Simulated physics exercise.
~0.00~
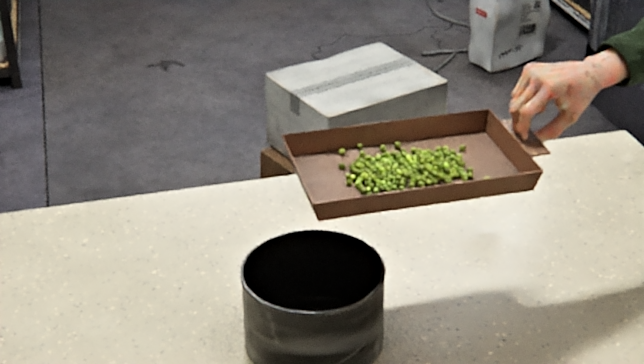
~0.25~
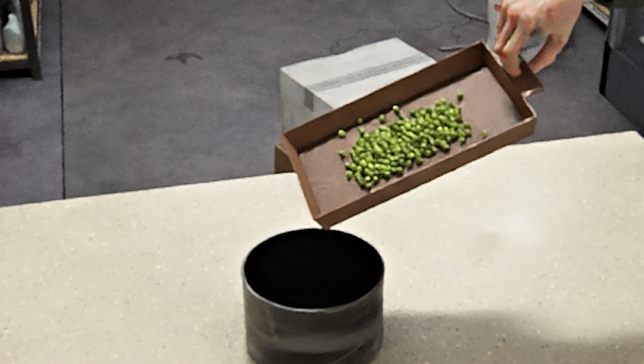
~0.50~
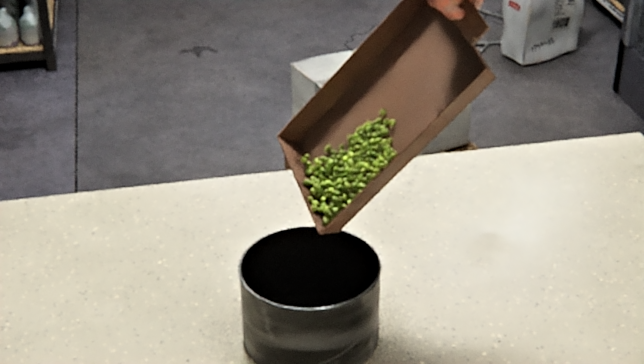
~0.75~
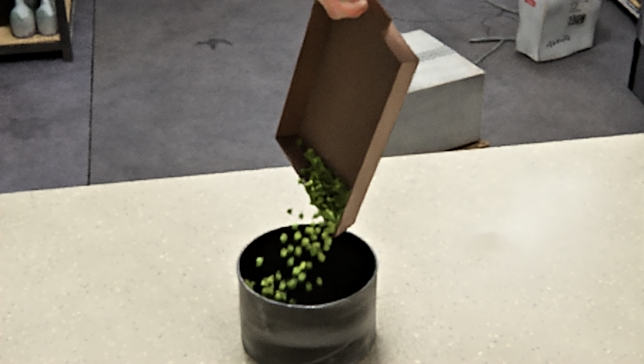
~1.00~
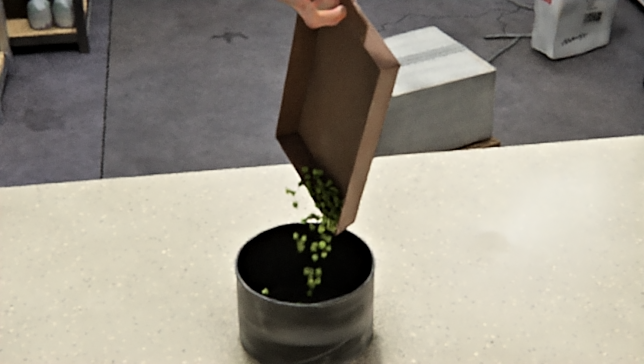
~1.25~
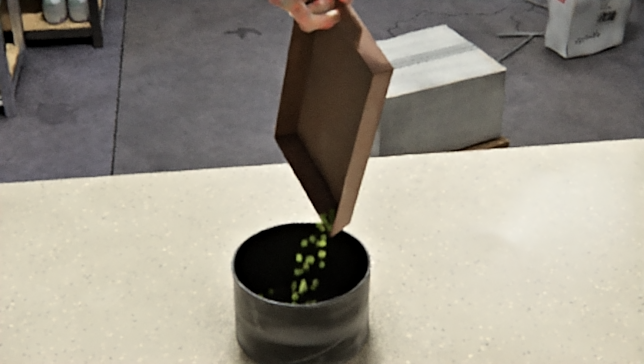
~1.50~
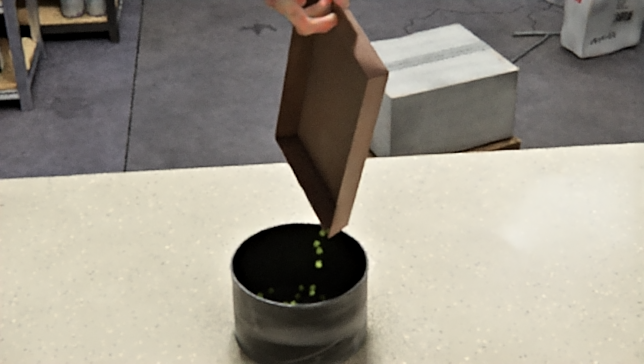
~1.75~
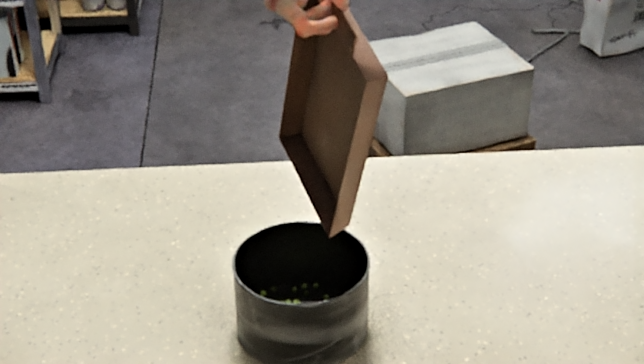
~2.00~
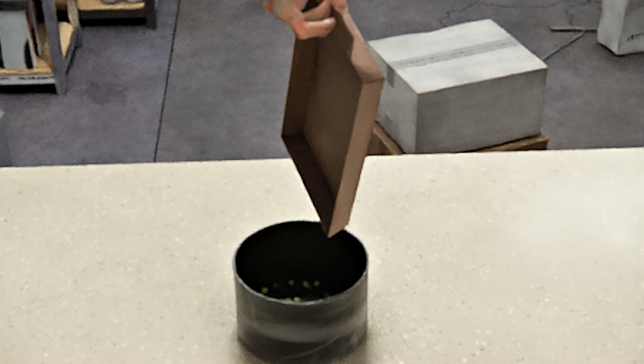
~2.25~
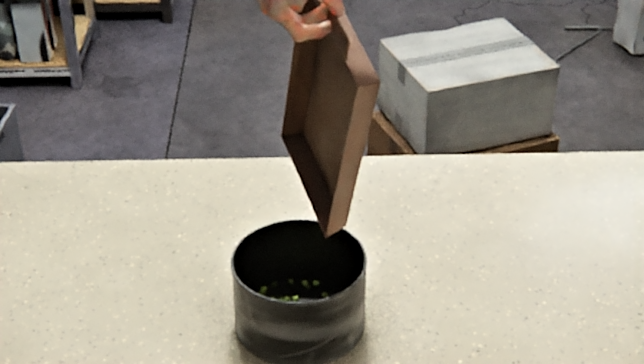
A hand at the upper right holds a brown tray of small green peas over a pale speckled counter, seen from slightly above in a workshop-like room. Below the tray stands a round, dark, open pot, with a grey box and shelving on the dark floor behind. The hand tips the tray steeply down to the left, and the peas slide together into its lower corner. They spill into the pot in a thick stream that thins to a few. Finally the emptied tray stays upright above the pot, where the peas lie inside.
